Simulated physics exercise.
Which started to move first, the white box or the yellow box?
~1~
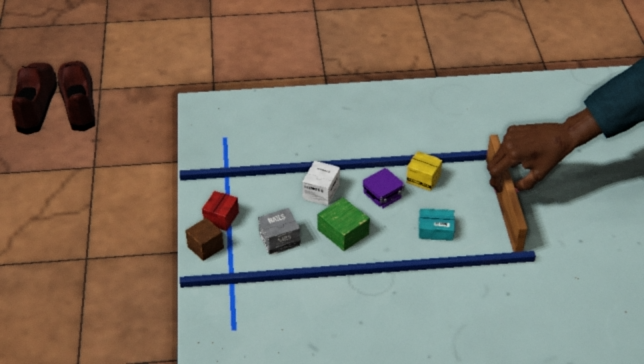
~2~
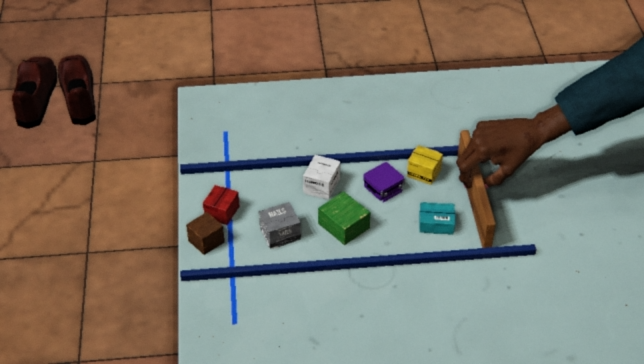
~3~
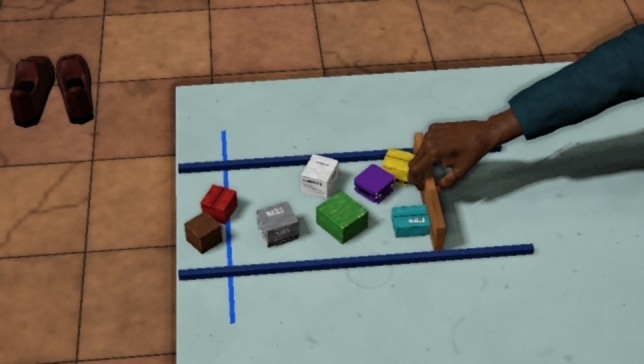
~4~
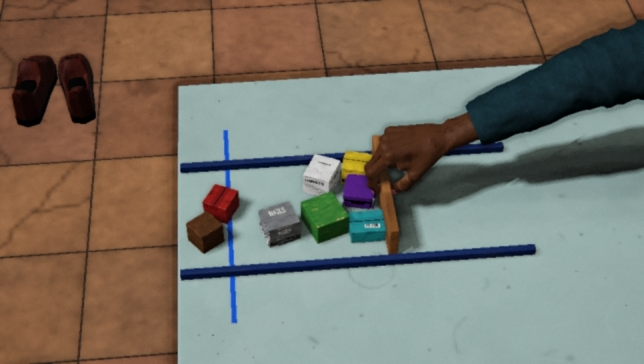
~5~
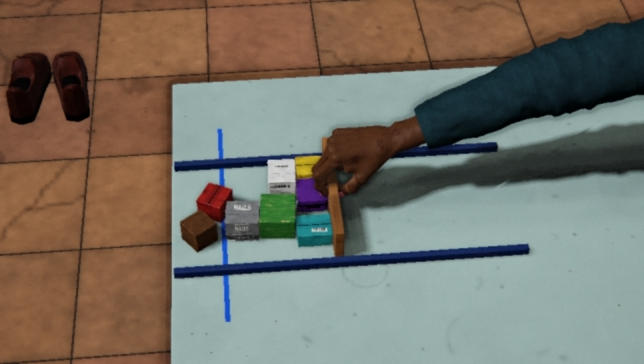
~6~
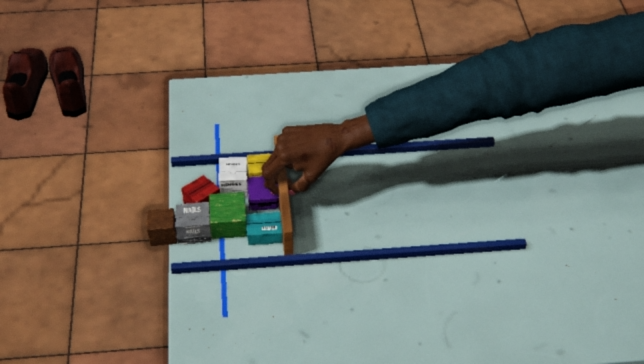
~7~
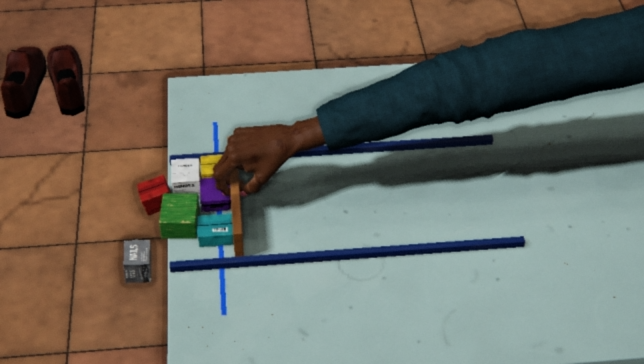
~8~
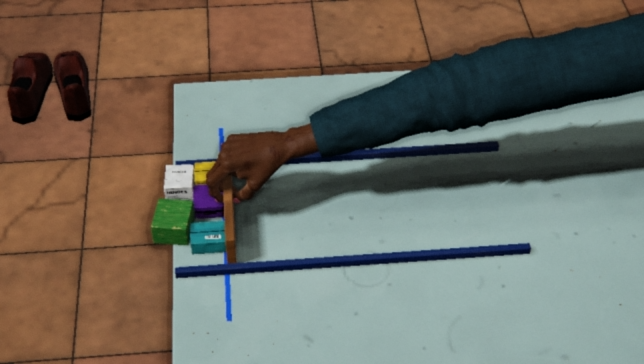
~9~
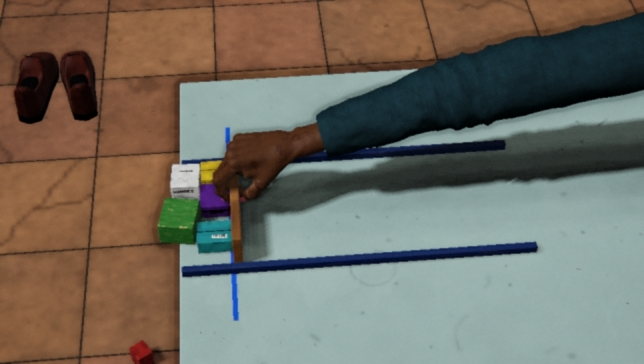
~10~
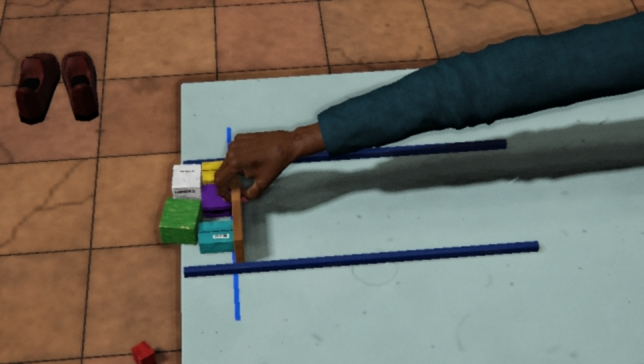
The yellow box started to move first, as the board came up to it, and the white box only began sliding later.
A wooden board, pushed left by a hand between two dark blue rails, gathered scattered colored boxes and shoved them toward the table's end. The brown, grey and red ones dropped off before the board stopped at the blue line, leaving the rest bunched at the edge.
